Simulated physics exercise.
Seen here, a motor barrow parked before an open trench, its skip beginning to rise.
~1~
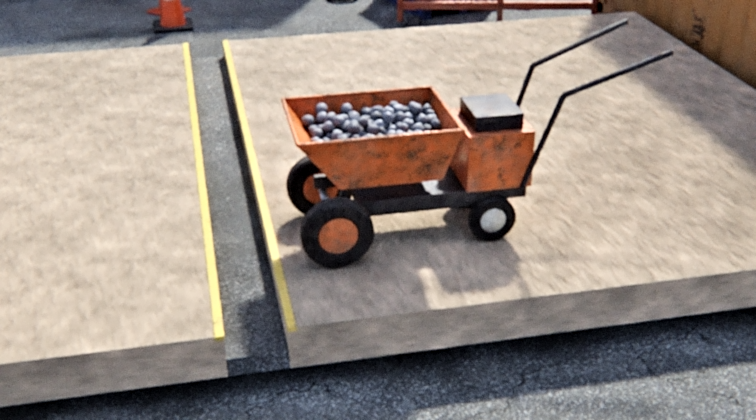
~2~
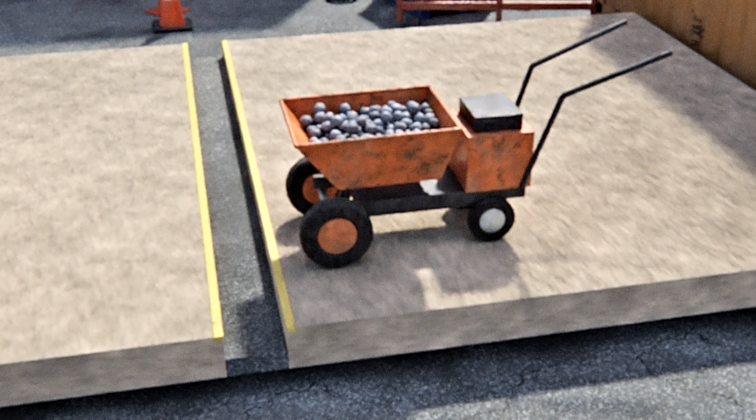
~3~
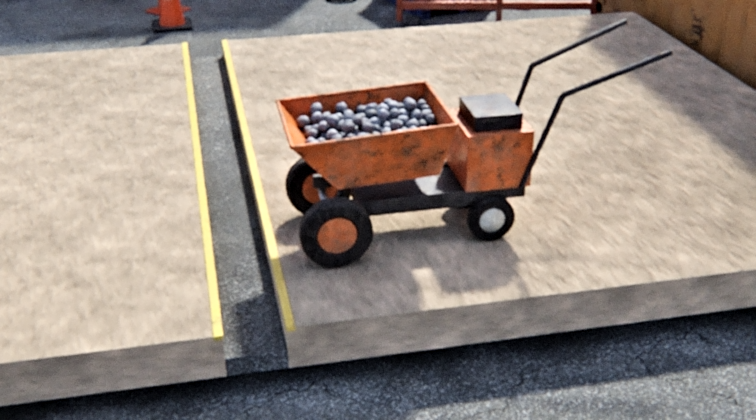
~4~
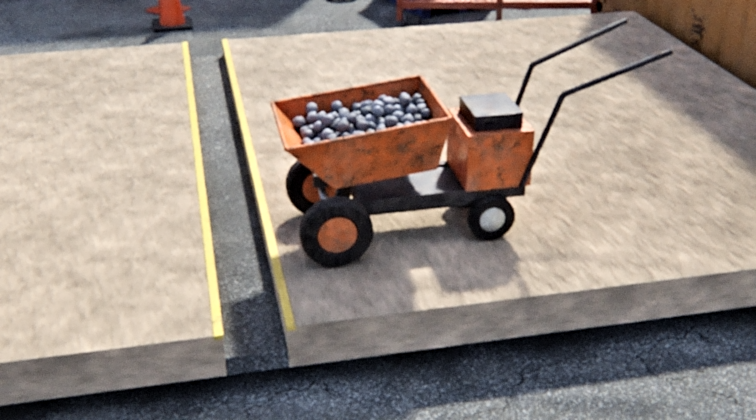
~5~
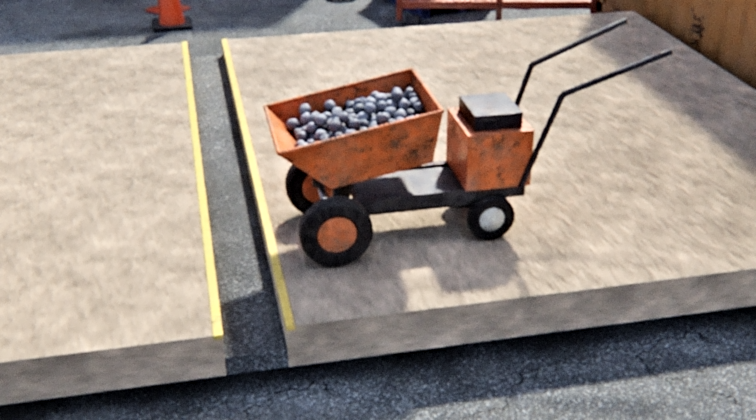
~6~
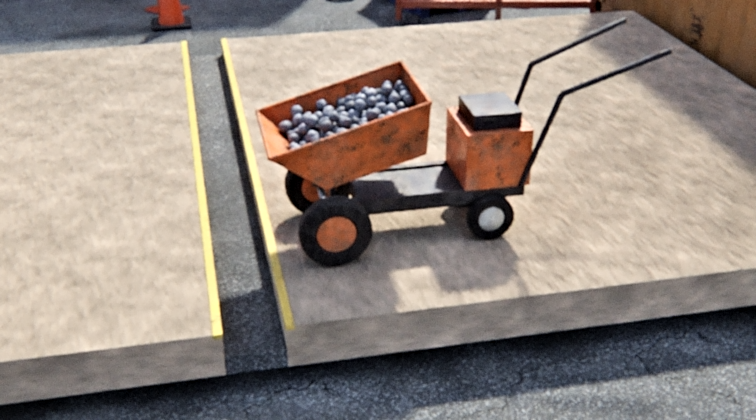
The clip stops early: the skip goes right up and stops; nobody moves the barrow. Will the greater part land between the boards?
The trench ends with less than half of it.
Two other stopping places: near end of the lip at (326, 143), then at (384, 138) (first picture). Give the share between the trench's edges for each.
About 60 and 60 per cent.
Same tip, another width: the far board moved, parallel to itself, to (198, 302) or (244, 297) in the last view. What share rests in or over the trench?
Roughly 50 per cent, and 0 per cent.
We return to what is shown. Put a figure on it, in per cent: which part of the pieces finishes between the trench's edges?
Close to 20 per cent.
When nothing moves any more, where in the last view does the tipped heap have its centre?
Near (176, 247).
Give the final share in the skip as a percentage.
Near 15 %.
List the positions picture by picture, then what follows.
The first picture shows lip of the skip at (298, 146), level; top of the load at (388, 118), round cobbles; first edge of the trench at (284, 294); far edge at (215, 302), the trench over half as wide as the skip, and about half as deep as wide.
The second picture shows lip of the skip at (296, 147), level; top of the load at (387, 117).
The third picture shows lip of the skip at (292, 148), tipped barely; top of the load at (383, 115).
The fourth picture shows lip of the skip at (287, 150), tipped a little; top of the load at (390, 120).
The fifth picture shows lip of the skip at (279, 154), tipped a little; top of the load at (380, 120).
The sixth picture shows lip of the skip at (270, 159), tipped clearly; top of the load at (381, 108); first edge of the trench at (282, 292); far edge at (214, 301).
Soon after the last picture, skip tipped steeply; all in the skip.
A little later, skip tipped right over; about two thirds in the skip; a stray few in or heaped over the trench; about a quarter beyond it; a stray few falling.
Later still, skip tipped right over; about a quarter in the skip; about a quarter in or heaped over the trench; about two thirds beyond it.
At rest, skip tipped right over; a small part in the skip; about a quarter in or heaped over the trench; about two thirds beyond it.
